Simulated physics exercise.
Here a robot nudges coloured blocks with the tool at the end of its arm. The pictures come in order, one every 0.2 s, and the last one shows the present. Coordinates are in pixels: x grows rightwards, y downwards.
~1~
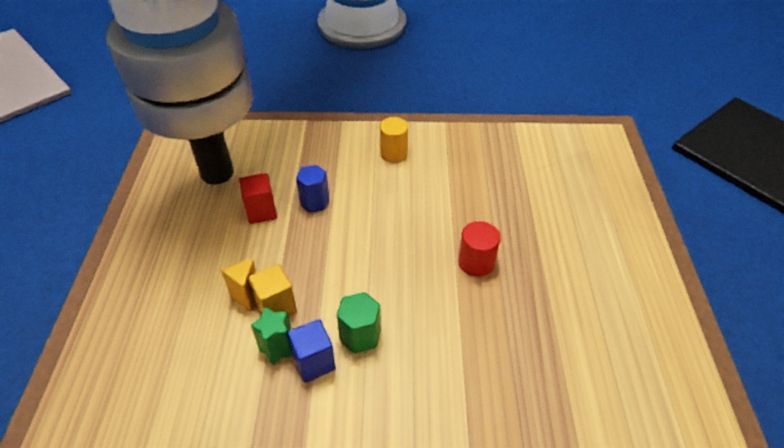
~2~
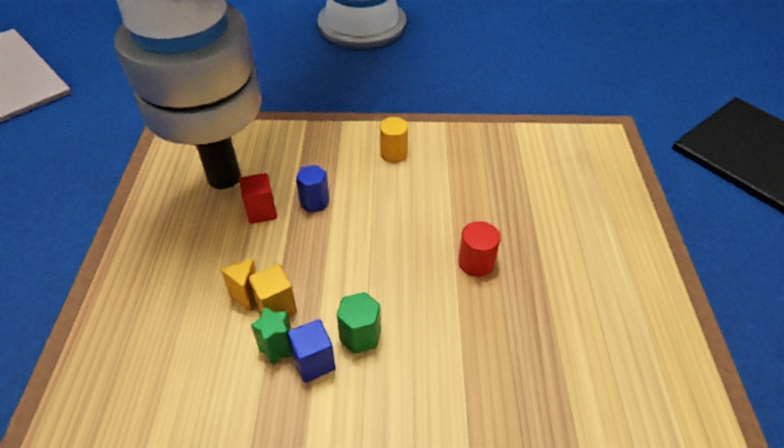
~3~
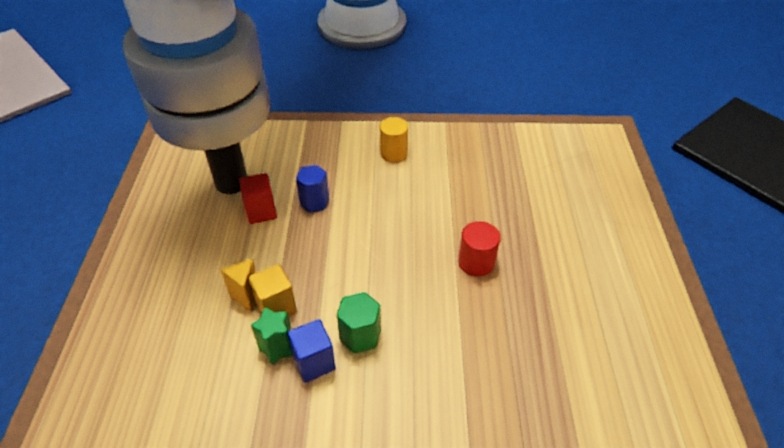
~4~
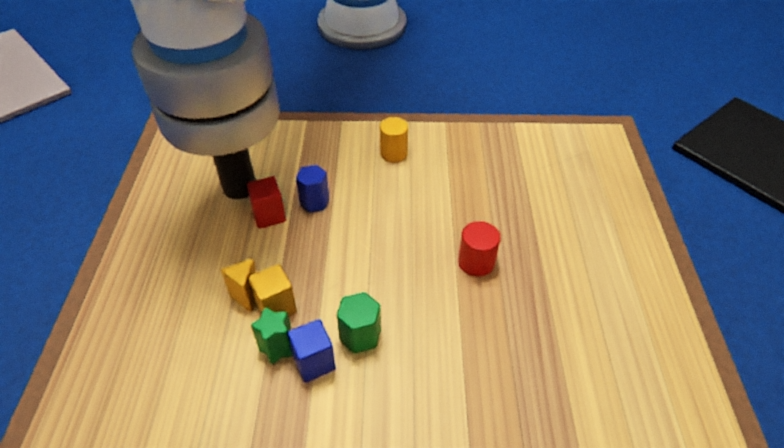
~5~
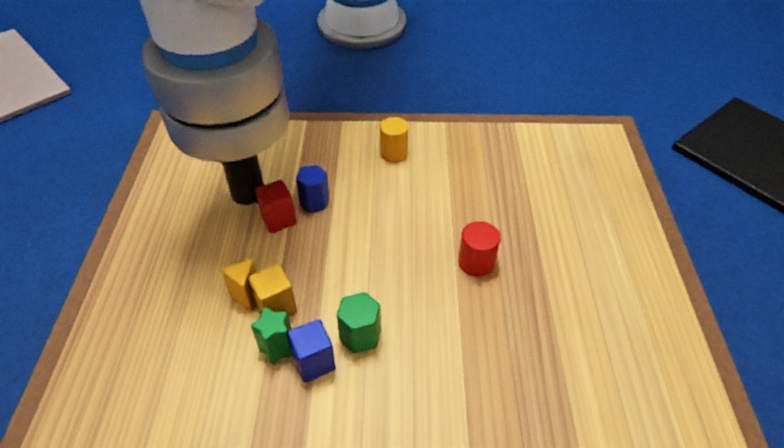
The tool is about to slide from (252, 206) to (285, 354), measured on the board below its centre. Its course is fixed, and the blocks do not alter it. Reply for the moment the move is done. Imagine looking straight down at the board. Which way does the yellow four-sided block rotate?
Prediction: Clockwise.
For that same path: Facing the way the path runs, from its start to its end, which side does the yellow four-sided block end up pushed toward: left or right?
Facing the way the path runs, start to end, you'll find the yellow four-sided block has shifted right.
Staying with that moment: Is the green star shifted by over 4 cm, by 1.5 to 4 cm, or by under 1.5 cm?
Over 4 cm.
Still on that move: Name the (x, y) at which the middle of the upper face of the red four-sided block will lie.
My prediction: (287, 204).
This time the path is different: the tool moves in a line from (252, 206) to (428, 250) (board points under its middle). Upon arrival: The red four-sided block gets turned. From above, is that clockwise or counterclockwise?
Rotation: Clockwise.
The first path, step by step. One third of the way, tool at (259, 237); red four-sided block at (287, 204), turned 80° anticlockwise.
Two thirds of the way, tool at (270, 286); yellow four-sided block at (270, 303), turned 25° clockwise; green star at (267, 333), turned 20° anticlockwise; red four-sided block at (287, 204), turned 80° anticlockwise.
At the end, tool at (282, 343); yellow four-sided block at (272, 367), turned 35° clockwise; green star at (262, 402); red four-sided block at (287, 204), turned 80° anticlockwise; blue four-sided block at (317, 348), turned 45° anticlockwise; green hexagon unmoved.
